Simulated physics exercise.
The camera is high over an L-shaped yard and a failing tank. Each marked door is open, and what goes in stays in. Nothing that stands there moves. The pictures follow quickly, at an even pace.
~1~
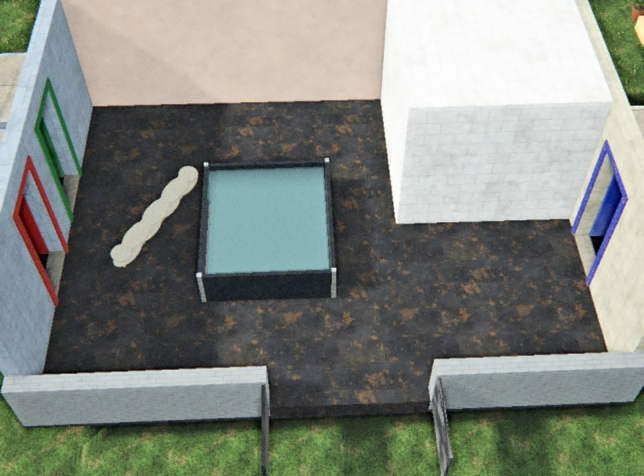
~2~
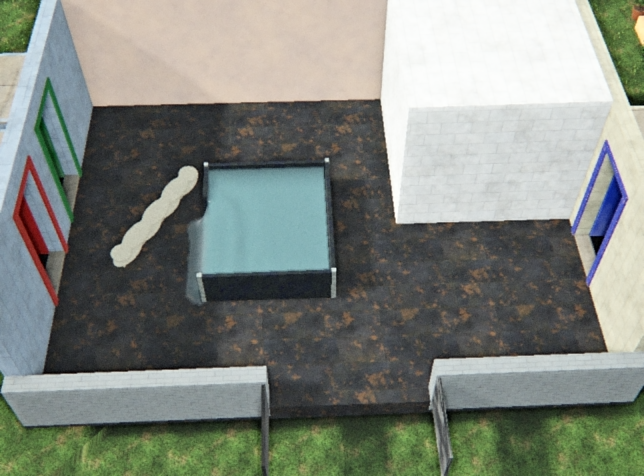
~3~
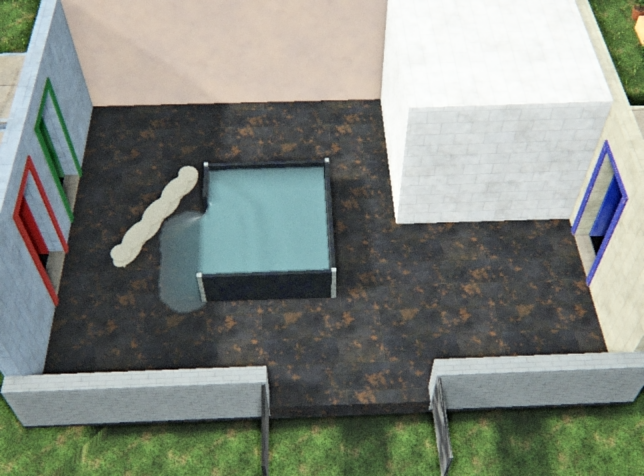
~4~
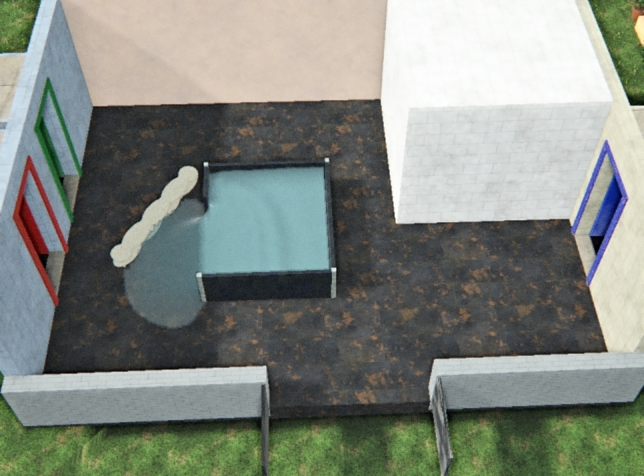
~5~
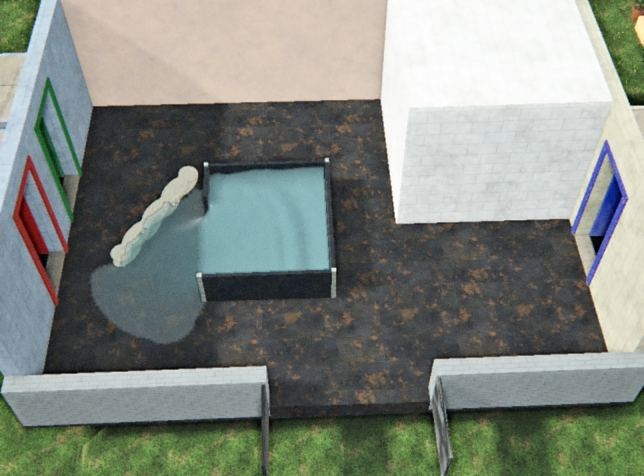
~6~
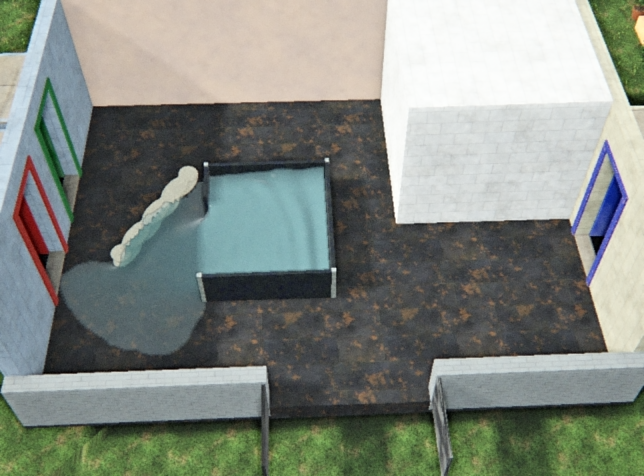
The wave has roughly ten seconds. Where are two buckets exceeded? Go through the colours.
The blue door takes more than that; the green door stays under that; the red door takes more than that.
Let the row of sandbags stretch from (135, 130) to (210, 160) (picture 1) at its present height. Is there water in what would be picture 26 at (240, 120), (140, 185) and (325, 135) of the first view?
One after the other: Dry, under water, no water.
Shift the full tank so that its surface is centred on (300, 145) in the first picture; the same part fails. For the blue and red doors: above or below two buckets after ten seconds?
Then: Blue is under, red passes that mark.
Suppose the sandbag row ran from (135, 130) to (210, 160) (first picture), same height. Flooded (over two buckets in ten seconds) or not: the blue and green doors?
One by one: Blue stays under; green is over.
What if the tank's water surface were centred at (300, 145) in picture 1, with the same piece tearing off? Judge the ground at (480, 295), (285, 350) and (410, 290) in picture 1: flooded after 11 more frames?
In turn: Not flooded, dry, not flooded.
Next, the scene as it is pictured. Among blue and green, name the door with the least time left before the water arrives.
The door marked green.
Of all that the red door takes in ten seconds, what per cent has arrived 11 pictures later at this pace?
About 45 per cent.
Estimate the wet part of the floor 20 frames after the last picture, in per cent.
Roughly 45 per cent.
A moment on, water covers 20 % of the floor; the blue door not reached, the green door not reached, the red door under two buckets in.
Next, water covers 25 % of the floor; the blue door not reached, the green door wet at the sill, nothing in, the red door over two buckets in.
Then, water covers 45 % of the floor; the blue door not reached, the green door wet at the sill, nothing in, the red door far over two buckets in.
Later, water covers 80 % of the floor; the blue door wet at the sill, nothing in, the green door wet at the sill, nothing in, the red door far over two buckets in.
In the end, water covers 95 % of the floor; the blue door over two buckets in, the green door wet at the sill, nothing in, the red door far over two buckets in.
